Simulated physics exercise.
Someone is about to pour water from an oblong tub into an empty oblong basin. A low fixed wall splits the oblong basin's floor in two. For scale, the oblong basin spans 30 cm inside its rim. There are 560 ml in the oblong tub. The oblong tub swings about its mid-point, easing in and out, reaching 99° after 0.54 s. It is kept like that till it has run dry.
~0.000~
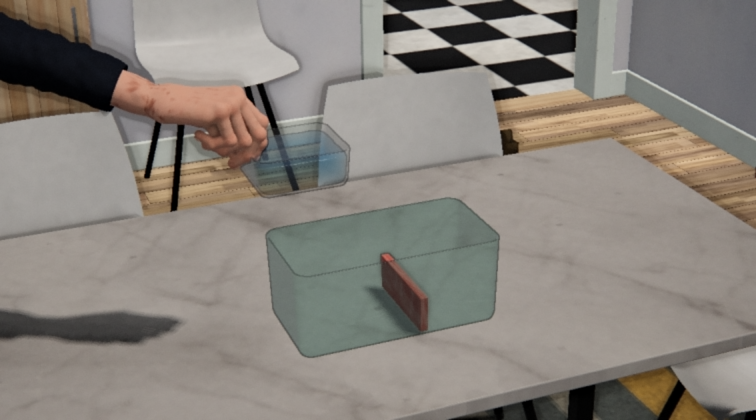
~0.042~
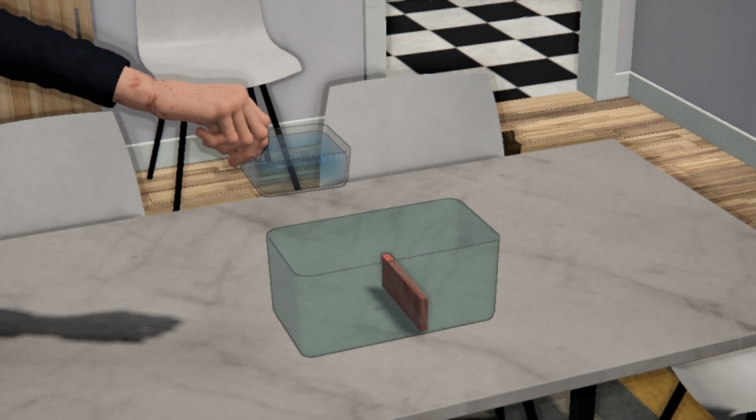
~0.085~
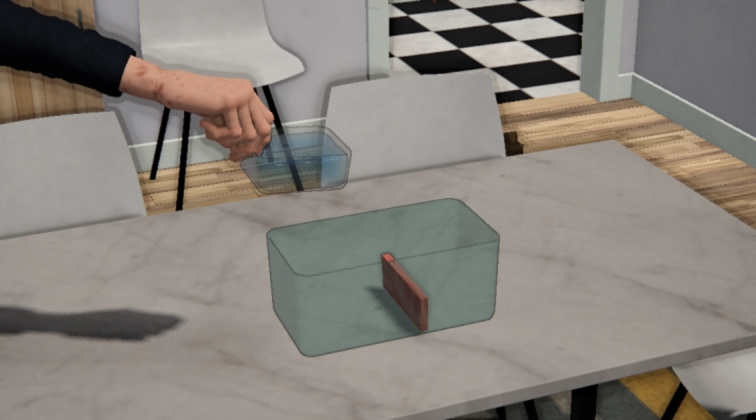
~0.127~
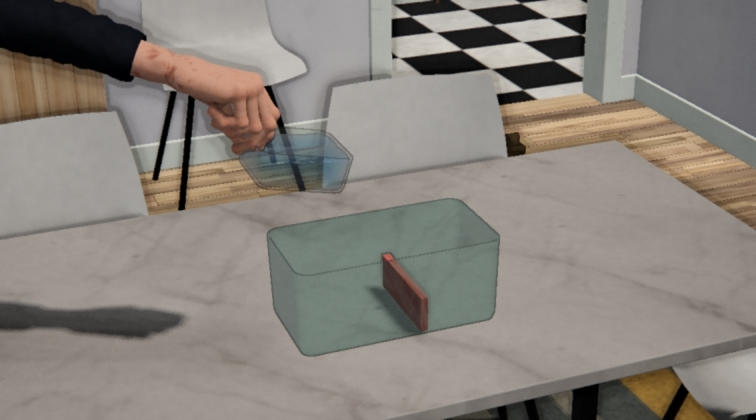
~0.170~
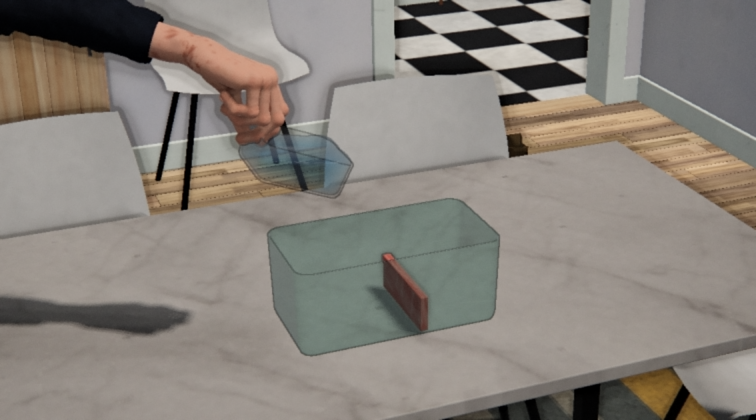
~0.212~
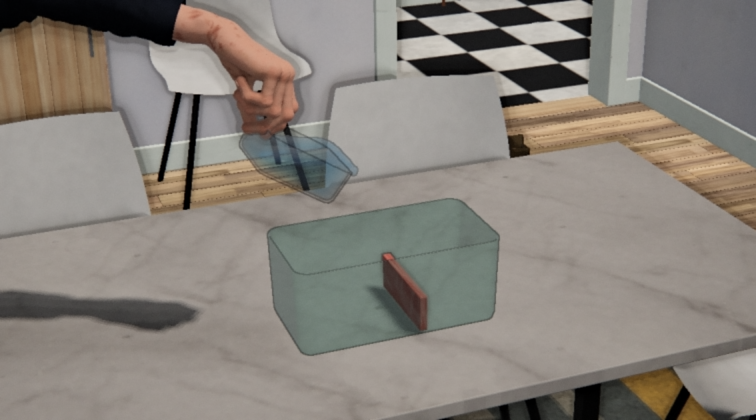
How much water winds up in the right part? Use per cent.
Roughly 4 per cent is past the wall.
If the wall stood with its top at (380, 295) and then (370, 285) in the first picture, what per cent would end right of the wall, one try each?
In turn about 55 and 75 per cent.
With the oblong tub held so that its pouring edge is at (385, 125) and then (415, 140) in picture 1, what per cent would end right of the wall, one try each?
First 70, then 85 per cent.
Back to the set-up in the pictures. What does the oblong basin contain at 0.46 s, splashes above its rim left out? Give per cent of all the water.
Some 46 per cent.
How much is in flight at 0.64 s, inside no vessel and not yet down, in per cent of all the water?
Near 3 in a hundred.
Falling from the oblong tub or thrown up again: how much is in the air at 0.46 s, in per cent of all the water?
Near 44 in a hundred.
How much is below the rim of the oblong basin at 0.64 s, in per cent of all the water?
About 94 per cent.
By 0.46 s the tilt is 94° and 9 per cent is still to pour, 47 is left of the wall and 0 right of it.
By 0.64 s the tilt is 99° and 2 per cent is still to pour, 94 is left of the wall and 0 right of it.
By 0.83 s the tilt is 99° and 0 per cent is still to pour, 93 is left of the wall and 4 right of it.
By 1.04 s the tilt is 99° and 0 per cent is still to pour, 93 is left of the wall and 5 right of it.
At rest 93 per cent lies left of the wall, 4 right of it and 2 outside.
